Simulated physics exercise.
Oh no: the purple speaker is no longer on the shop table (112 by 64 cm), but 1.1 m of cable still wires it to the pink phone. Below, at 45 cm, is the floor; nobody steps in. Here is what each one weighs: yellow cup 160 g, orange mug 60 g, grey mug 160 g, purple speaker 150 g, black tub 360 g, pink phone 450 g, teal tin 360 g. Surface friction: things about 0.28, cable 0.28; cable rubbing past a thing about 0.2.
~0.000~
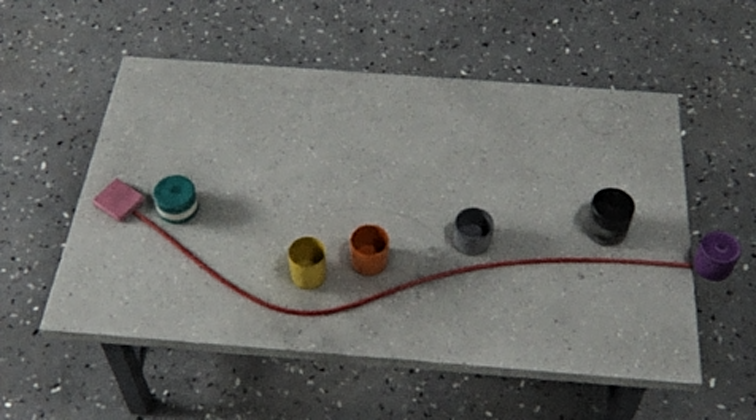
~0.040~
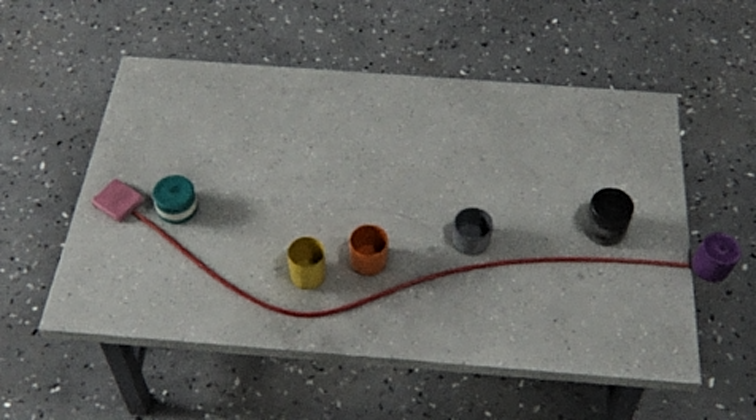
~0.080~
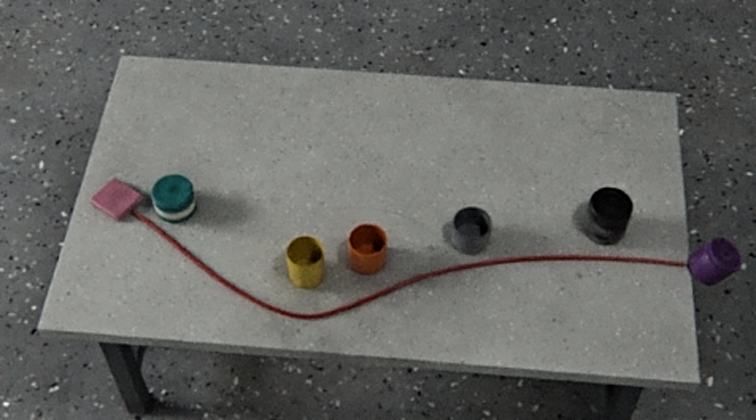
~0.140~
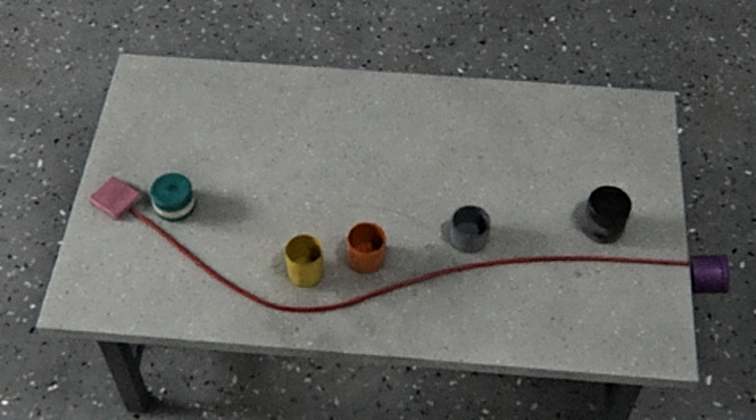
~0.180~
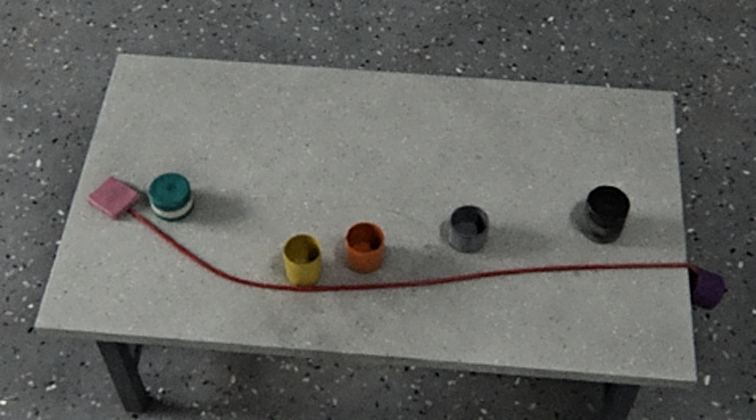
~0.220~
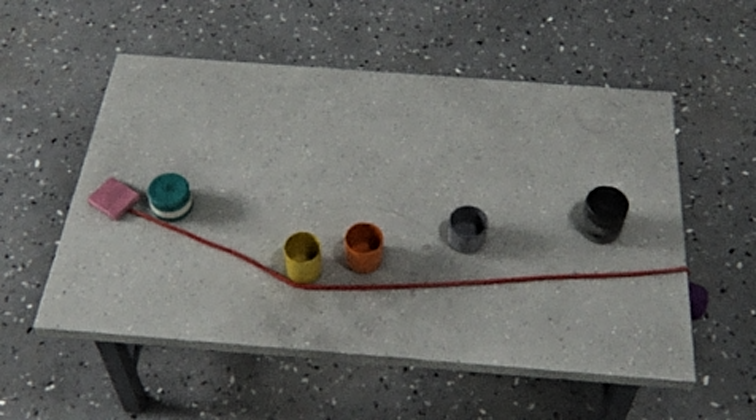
The clip opens on a pale table where a red cable curves from a pink block past several cups and containers to a purple object just off the right edge. The purple object turns and drops beside the edge, and the cable slides, straightens and bends against the yellow cup.
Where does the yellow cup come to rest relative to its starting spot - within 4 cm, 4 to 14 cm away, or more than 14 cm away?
It comes to rest 4 to 14 cm away.
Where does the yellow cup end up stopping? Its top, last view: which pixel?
The top finishes roughly at pixel (315, 220) of the last view.
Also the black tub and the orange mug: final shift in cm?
Final offset from start: Black tub = 0 cm, orange mug = 4 cm.
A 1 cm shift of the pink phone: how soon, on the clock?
The pink phone gets there close to 0.26 s.
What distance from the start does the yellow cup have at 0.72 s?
Yellow cup: Roughly 6 cm.
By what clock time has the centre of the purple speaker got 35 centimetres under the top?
Never.
At 0.5 s, the cable's tail end at (141, 213); yellow cup 7 cm off its start, purple speaker over the edge, orange mug 3 cm off its start.
At 0.7 s, the cable's tail end at (145, 214); yellow cup 7 cm off its start, purple speaker over the edge, pink phone 3 cm off its start.
At 1.0 s, the cable's tail end at (145, 214); yellow cup 7 cm off its start at (315, 220), purple speaker over the edge, pink phone 3 cm off its start at (127, 202).
At 1.2 s, the cable's tail end at (145, 214); yellow cup 7 cm off its start, purple speaker over the edge, pink phone 3 cm off its start.
At 2.4 s, the cable's tail end at (145, 214); yellow cup 7 cm off its start at (315, 220), pink phone 3 cm off its start at (127, 202), orange mug 3 cm off its start at (368, 224), purple speaker over the edge.
